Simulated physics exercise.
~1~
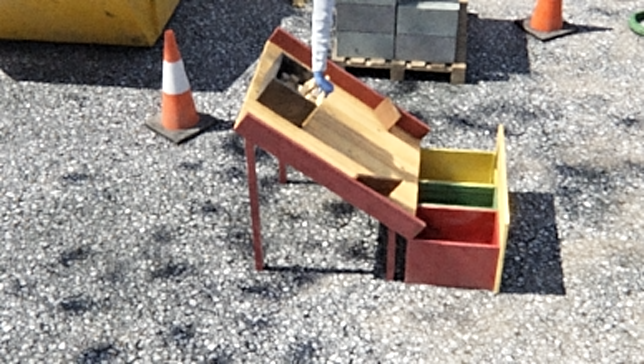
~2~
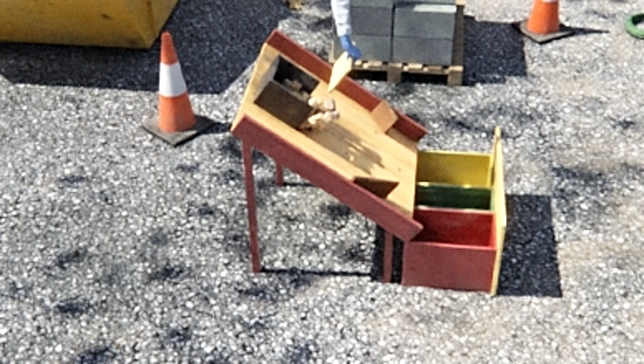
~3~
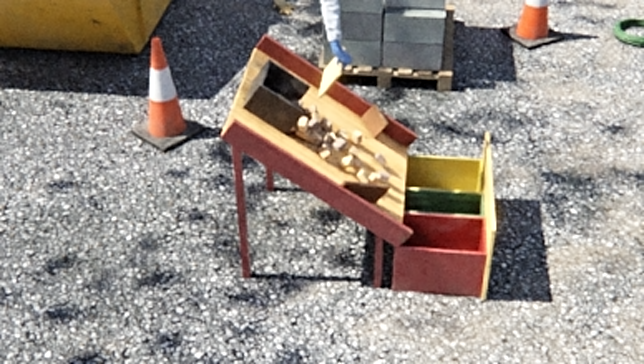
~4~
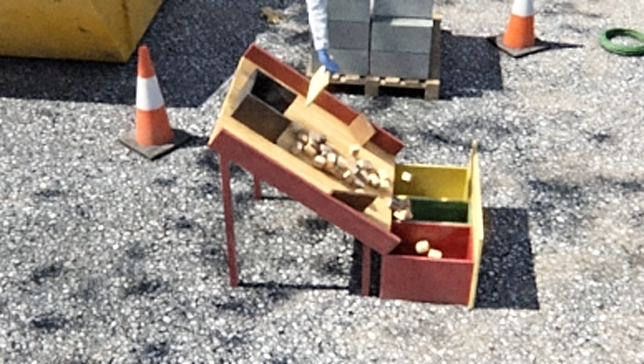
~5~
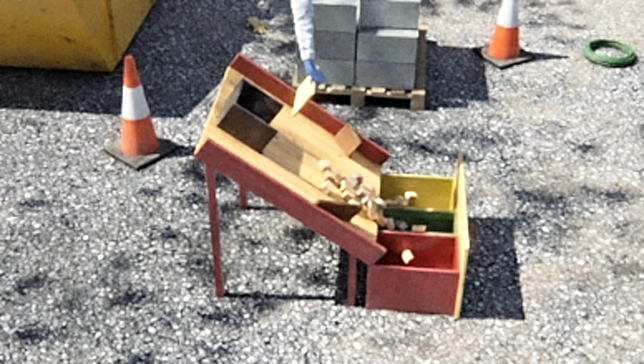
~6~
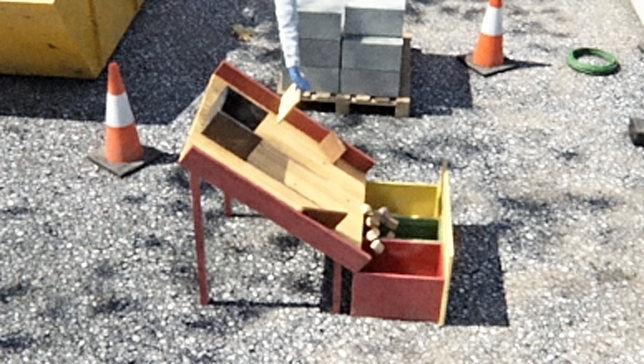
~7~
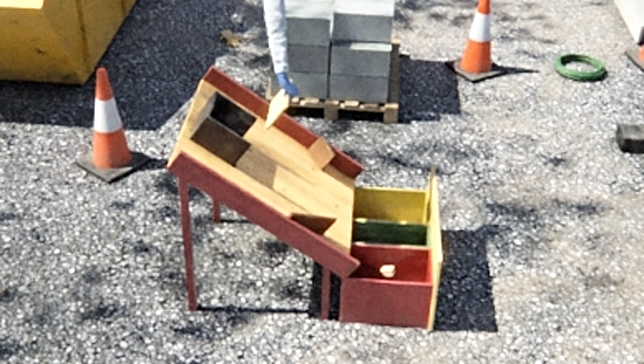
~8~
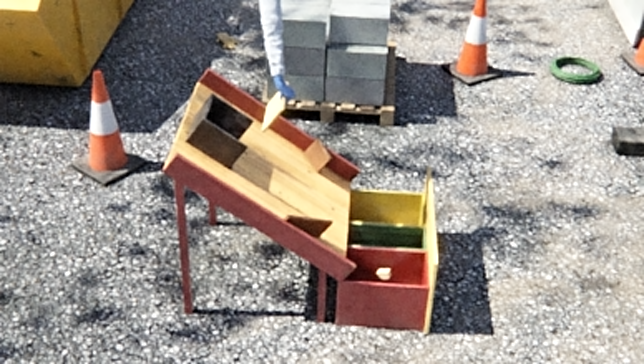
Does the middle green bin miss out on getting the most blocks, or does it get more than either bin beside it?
The middle green bin gets more blocks than either the yellow or the red one.
